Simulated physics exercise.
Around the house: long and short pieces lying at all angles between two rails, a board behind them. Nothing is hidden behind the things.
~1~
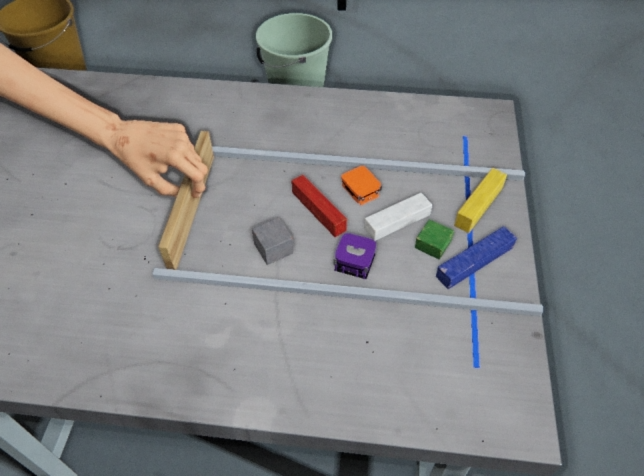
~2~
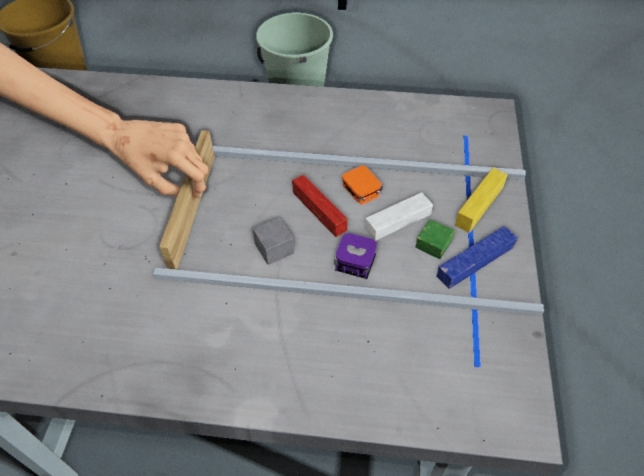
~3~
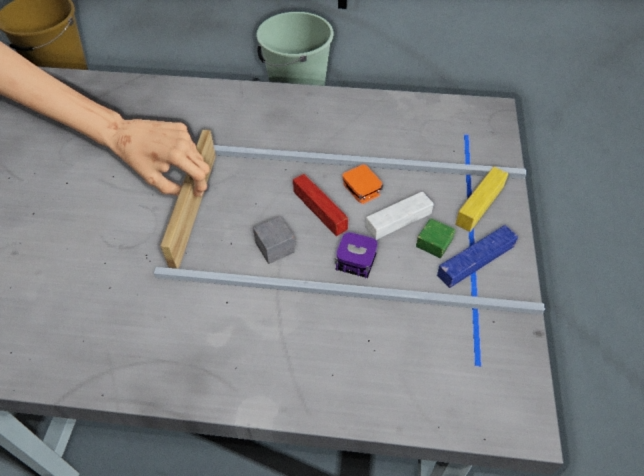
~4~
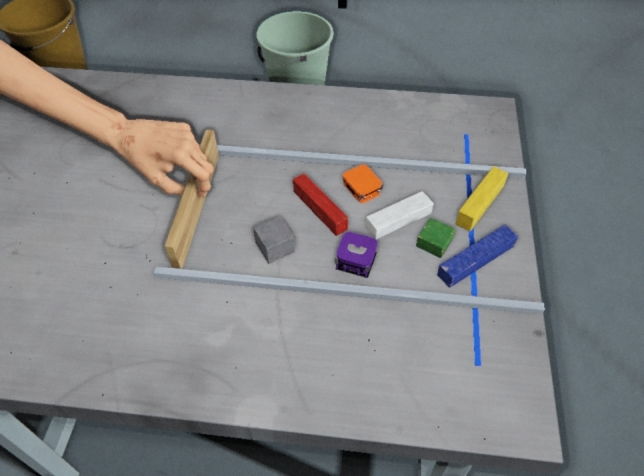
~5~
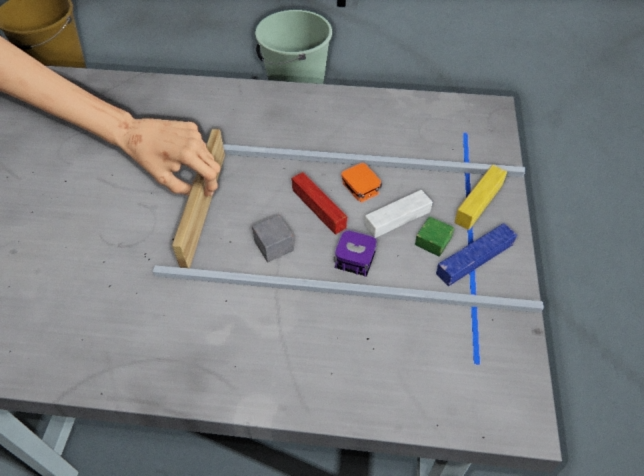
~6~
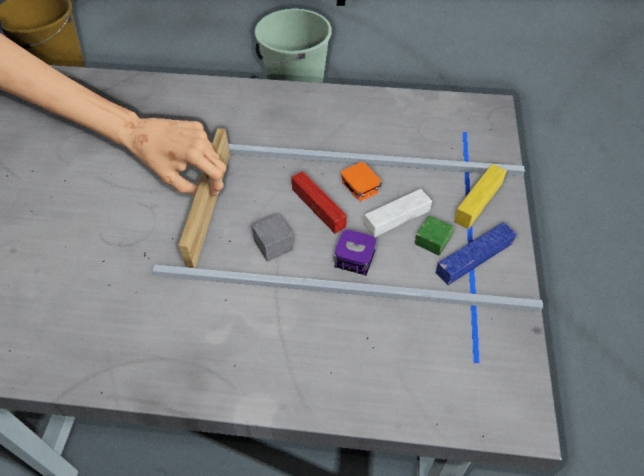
At the start, a hand holds a wooden board upright at the left end of two pale rails on a gray table, with colored blocks lying scattered between them. The board stays nearly still at first, then the hand slides it slightly to the right, while the blocks remain in place, untouched.
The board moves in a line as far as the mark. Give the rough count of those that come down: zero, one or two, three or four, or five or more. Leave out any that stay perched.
Outcome: The number that fall off is one or two.
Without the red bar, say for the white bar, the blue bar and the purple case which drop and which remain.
The white bar holds on, the blue bar falls, the purple case remains up.
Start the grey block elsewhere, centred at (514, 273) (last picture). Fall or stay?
It comes down.
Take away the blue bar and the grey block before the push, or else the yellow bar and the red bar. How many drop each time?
0 in the first case, 1 in the second.
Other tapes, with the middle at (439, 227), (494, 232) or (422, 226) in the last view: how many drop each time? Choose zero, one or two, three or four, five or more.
For each place: Zero; 3 or 4; none at all.
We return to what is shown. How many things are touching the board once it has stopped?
It touches 3.
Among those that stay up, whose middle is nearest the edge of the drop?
Foremost is the yellow bar.
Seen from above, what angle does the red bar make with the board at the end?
Some 0 degrees.
Soon after, none off yet; yellow bar at rest near (481, 196); blue bar at rest near (476, 253); green block at rest near (434, 235).
Then, none off yet; yellow bar at rest near (481, 196); blue bar moved a little near (490, 253); green block moving near (441, 235).
At rest, the number that fall off is one or two; fallen, blue bar.
